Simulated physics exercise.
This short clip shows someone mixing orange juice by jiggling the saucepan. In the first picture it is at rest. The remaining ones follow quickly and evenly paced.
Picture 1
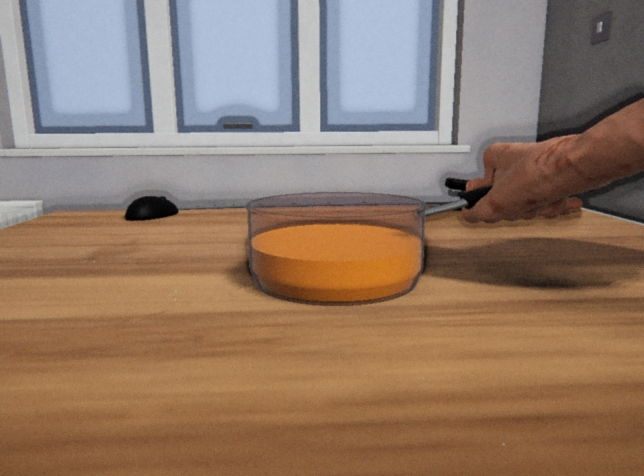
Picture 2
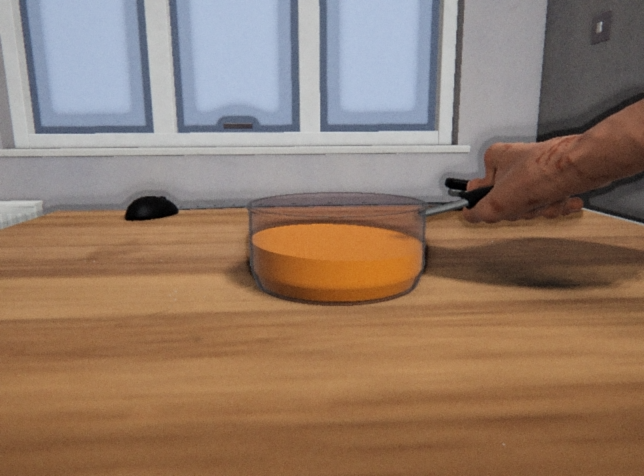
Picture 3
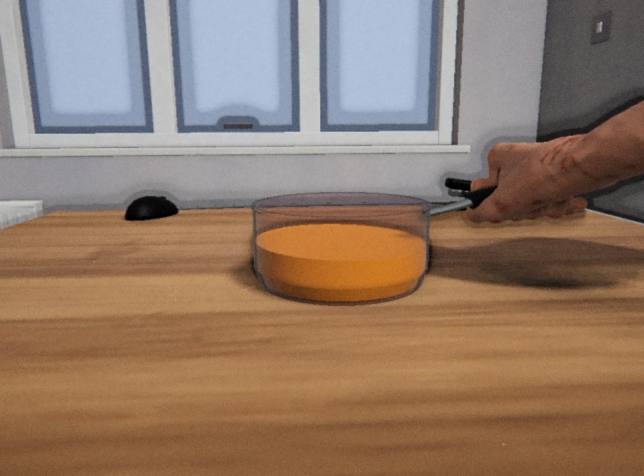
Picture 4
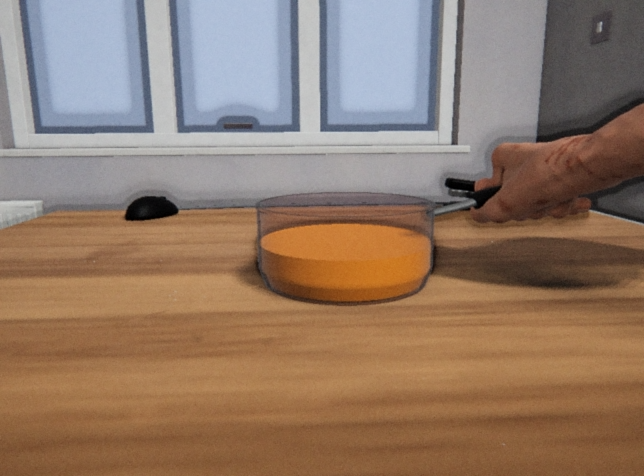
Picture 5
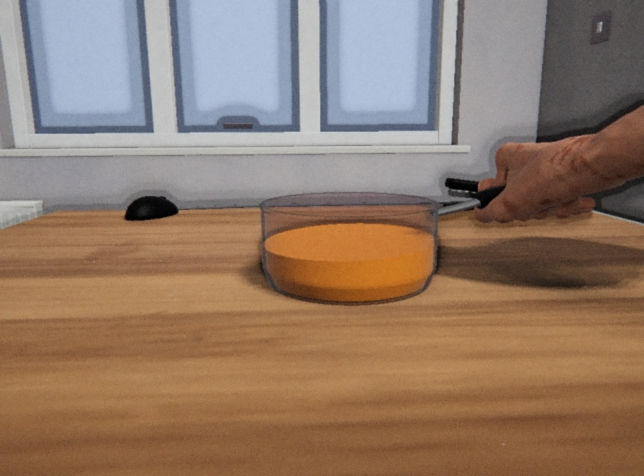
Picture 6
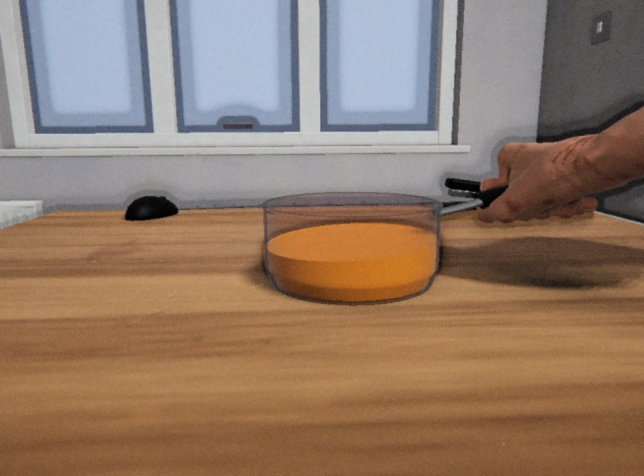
The clip opens on a clear saucepan about half full of orange liquid, resting on a wooden table while a hand grips its handle from the right. The hand slides the pan slightly to the right, the liquid staying about level at first, then sitting a little higher on the right side.
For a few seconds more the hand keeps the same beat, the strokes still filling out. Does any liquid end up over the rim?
No.
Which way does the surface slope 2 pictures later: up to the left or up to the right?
Answer: To the right half.
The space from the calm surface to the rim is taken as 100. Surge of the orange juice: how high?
Some 10 per cent.
Next, the highest wave so far stays far below the rim.
Finally, the highest wave so far stays far below the rim; nothing has left it.
